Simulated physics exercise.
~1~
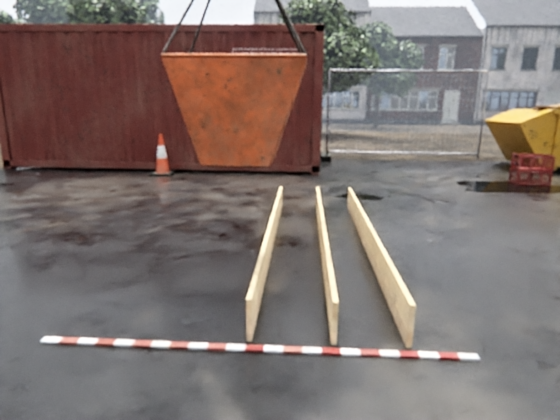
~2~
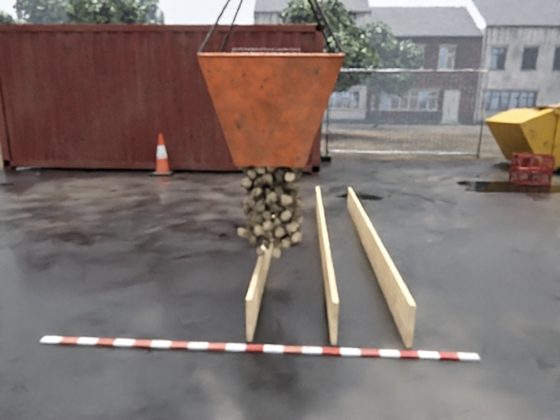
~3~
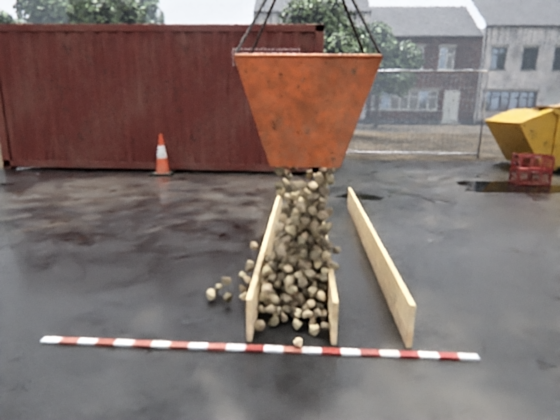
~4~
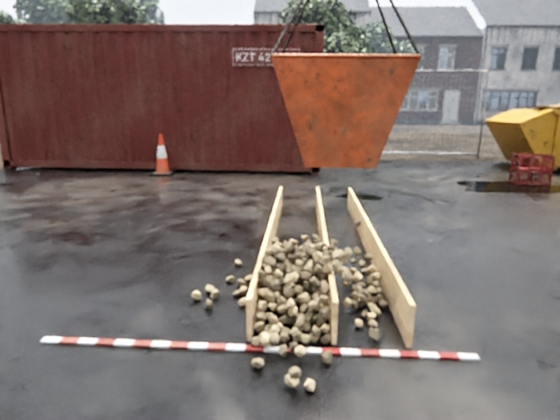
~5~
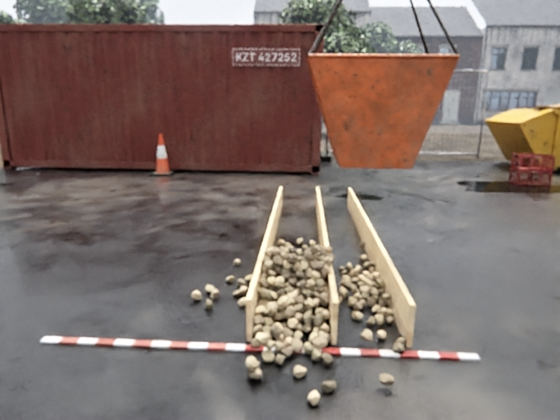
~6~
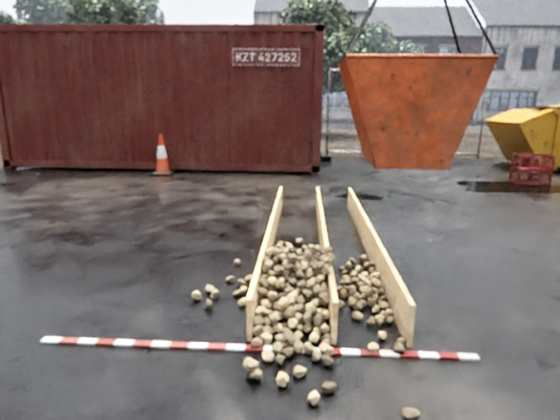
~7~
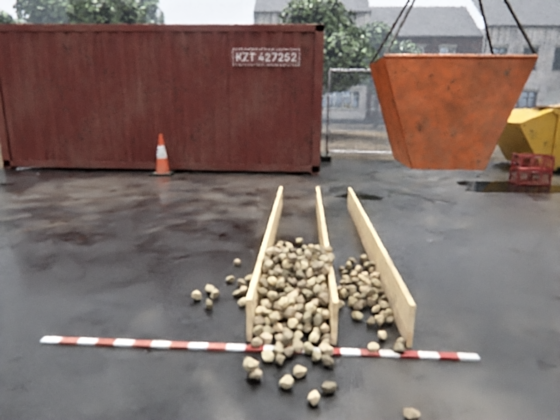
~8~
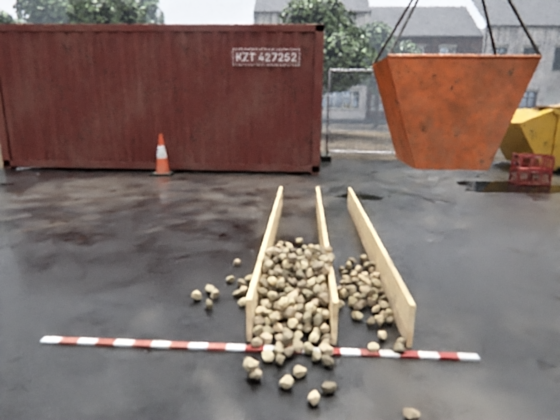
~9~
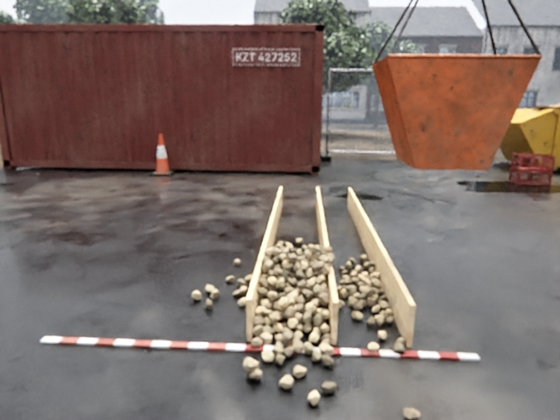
A long rust-red shipping container stands at the back of a wet, dark yard, seen from a fixed, slightly raised view, with a traffic cone before it and a yellow skip at far right. An orange skip hangs over the ground beyond three pale boards and a red-and-white staff. Moving right, it spills brownish stones from its underside. They pour mostly between the left and middle boards, some reaching the right bay and a few scattering outside. The emptied skip continues right and stops, leaving most stones heaped in the left bay and several past the staff.
